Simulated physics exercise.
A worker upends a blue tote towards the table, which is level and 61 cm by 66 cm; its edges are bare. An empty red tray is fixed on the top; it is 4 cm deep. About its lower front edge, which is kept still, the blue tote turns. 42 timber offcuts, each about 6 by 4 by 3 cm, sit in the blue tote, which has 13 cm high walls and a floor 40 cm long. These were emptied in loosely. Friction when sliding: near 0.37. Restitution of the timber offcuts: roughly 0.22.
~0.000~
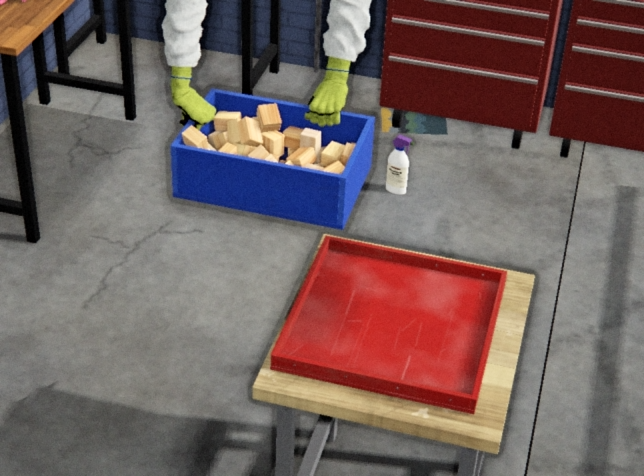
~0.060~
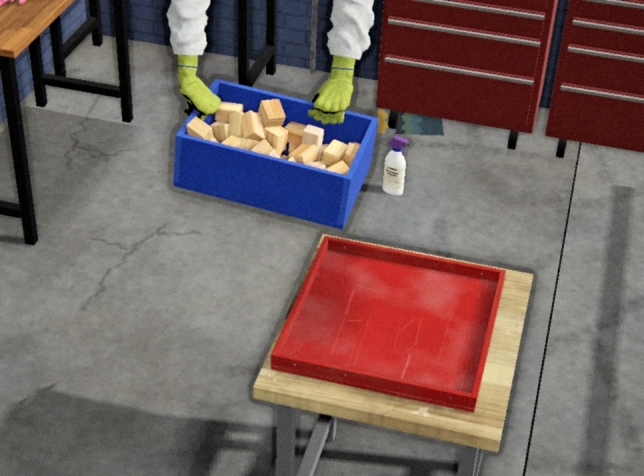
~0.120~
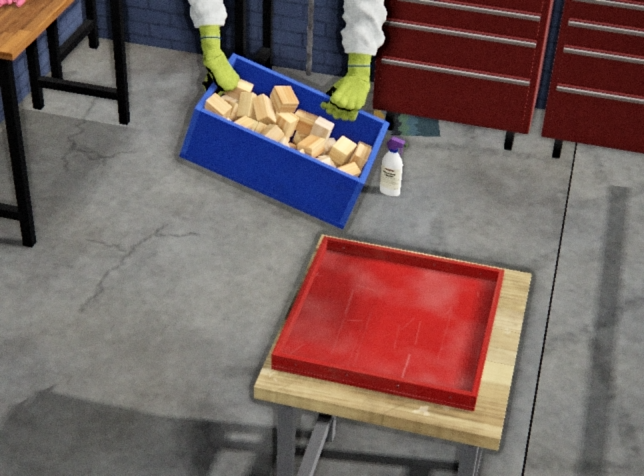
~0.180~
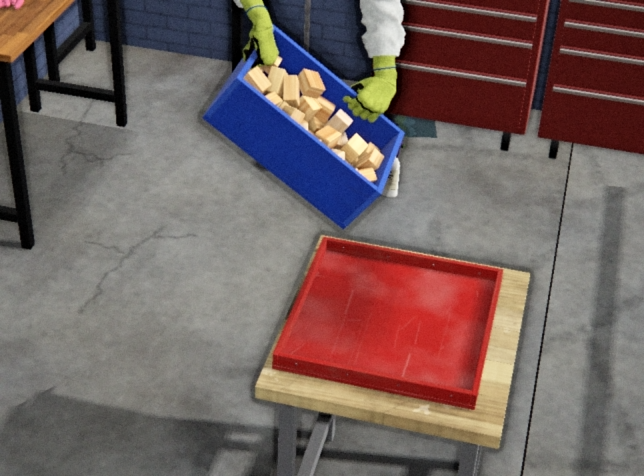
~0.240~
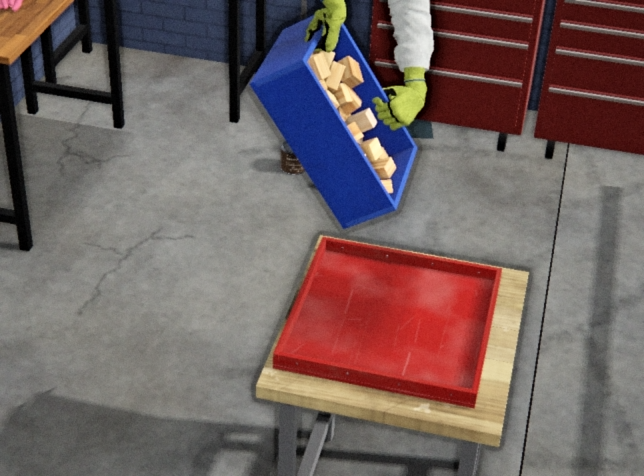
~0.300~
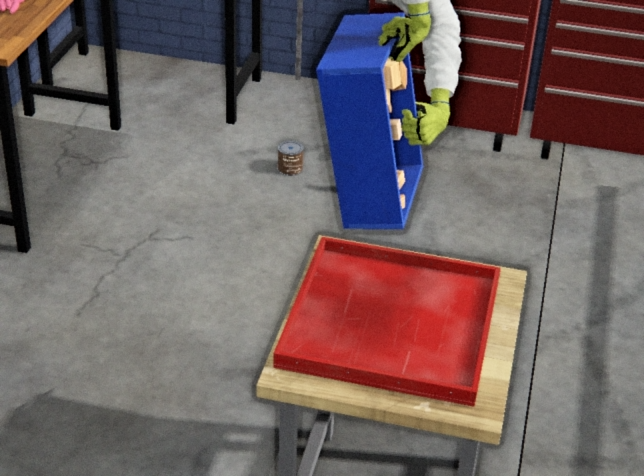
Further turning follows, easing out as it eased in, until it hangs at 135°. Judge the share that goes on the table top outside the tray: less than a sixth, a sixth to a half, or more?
It ends up in the low band, below a sixth.
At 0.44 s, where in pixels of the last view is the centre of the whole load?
Somewhere around (453, 155) in pixels.
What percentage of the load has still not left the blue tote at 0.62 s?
Some 0 per cent, more or less.
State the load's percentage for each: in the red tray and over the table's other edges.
First place roughly 30 per cent, second place roughly 0 per cent.
After 0.44 s, tilt 123°; 33 still in the blue tote and 9 in the air.
After 0.62 s, tilt 135°; 5 in the red tray, 19 on the table top outside the tray and 18 in the air.
After 0.88 s, tilt 135°; 13 in the red tray, 3 on the table top outside the tray and 26 over the right end of the table.
Final count (at 1.20 s), 13 in the red tray, 2 on the table top outside the tray and 27 over the right end of the table. Asked share, 2 of 42, 5 per cent.
